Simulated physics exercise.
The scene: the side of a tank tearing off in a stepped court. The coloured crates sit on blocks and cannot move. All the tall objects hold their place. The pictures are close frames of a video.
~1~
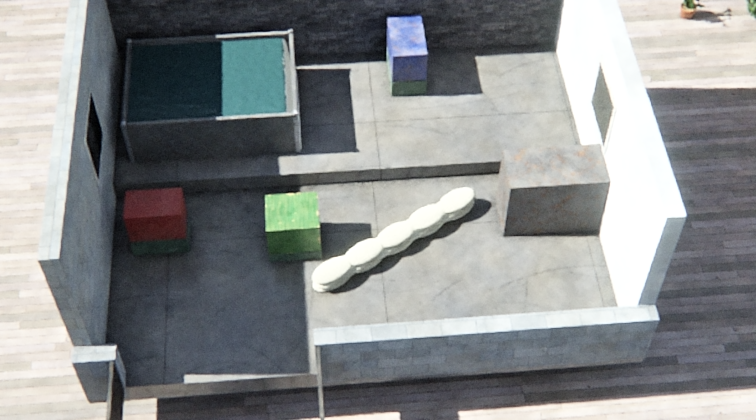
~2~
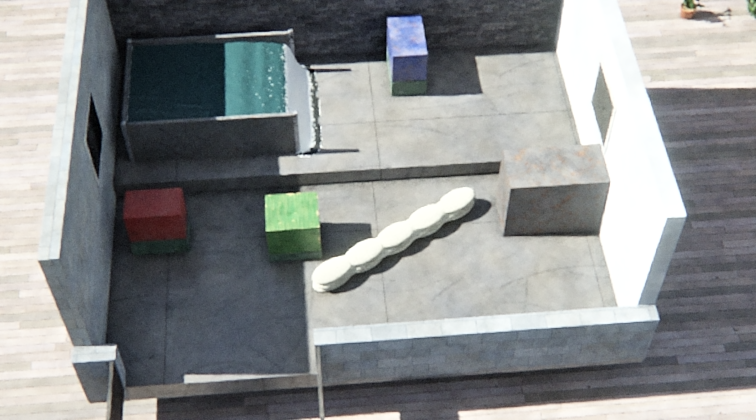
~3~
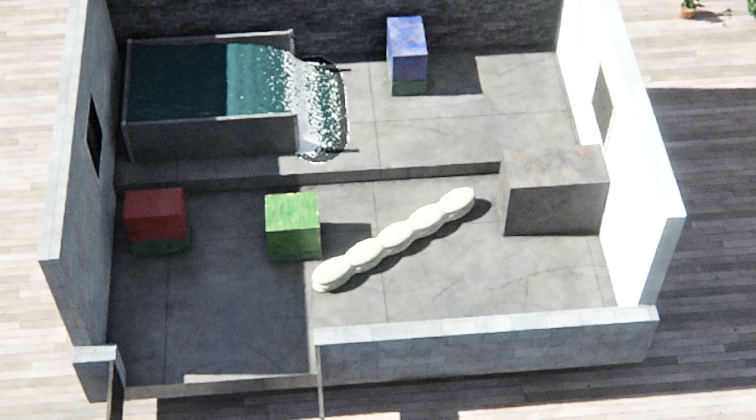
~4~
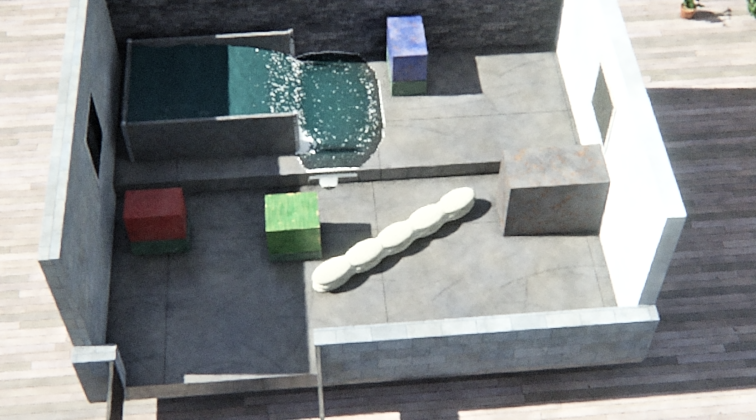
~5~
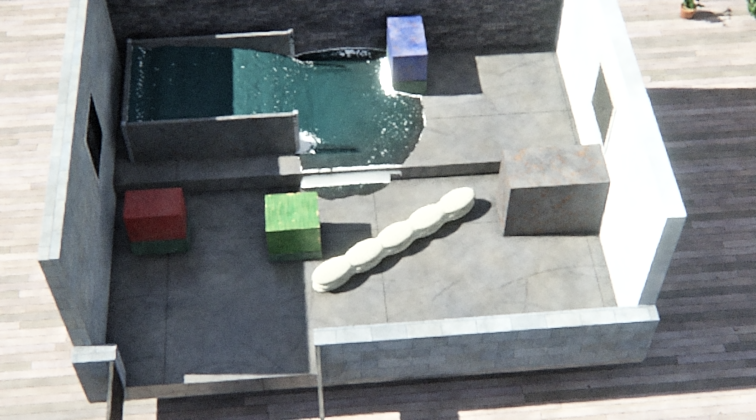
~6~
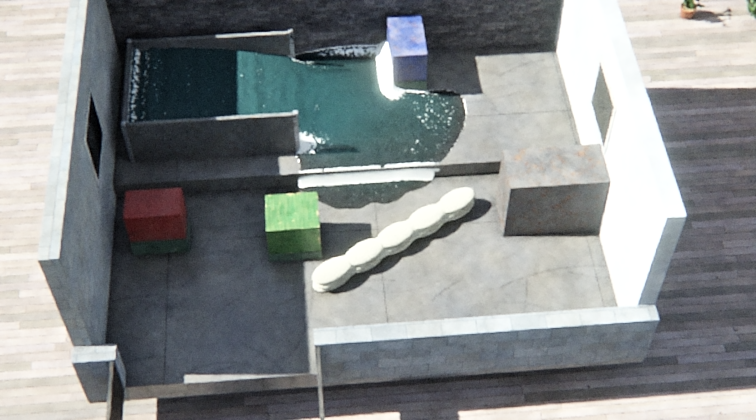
At the start, a tank of dark teal water sits still in the upper left of a grey walled court with coloured blocks. Its right side gives way and foaming water pours out to the right, then spreads around the blue block and over the step edge, while the blocks stay put.
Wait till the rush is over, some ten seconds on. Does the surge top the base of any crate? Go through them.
In the end: The red crate stays dry; the blue crate gets wet; the green crate gets wet.
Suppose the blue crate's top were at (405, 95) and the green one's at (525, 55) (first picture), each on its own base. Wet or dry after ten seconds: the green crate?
In short: The green one is soaked.
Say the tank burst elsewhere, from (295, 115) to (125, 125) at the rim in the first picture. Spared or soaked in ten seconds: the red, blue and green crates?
Then: Red is wetted; blue stays dry; green ends up wet.
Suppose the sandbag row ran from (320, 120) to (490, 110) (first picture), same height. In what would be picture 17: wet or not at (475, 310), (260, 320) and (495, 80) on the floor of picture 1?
In turn: Wet, clear, awash.
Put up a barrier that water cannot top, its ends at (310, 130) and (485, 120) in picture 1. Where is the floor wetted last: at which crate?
It is the crate marked red.
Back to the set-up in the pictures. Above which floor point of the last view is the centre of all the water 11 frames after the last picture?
Near (349, 115).
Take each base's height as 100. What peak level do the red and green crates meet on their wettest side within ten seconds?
In turn 70 and 180 per cent.
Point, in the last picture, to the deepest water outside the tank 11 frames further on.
Around (579, 192).
A moment on, water covers 35 % of the floor; the red crate not reached, the blue crate water round its plinth, the green crate water round its plinth.
Next, water covers 40 % of the floor; the red crate not reached, the blue crate water round its plinth, the green crate water round its plinth.
Then, water covers 55 % of the floor; the red crate not reached, the blue crate water round its plinth, the green crate water round its plinth.
Later, water covers 90 % of the floor; the red crate water round its plinth, the blue crate water round its plinth, the green crate water round its plinth.
In the end, water covers 95 % of the floor; the red crate stayed above the water, the blue crate was topped, the green crate was topped.
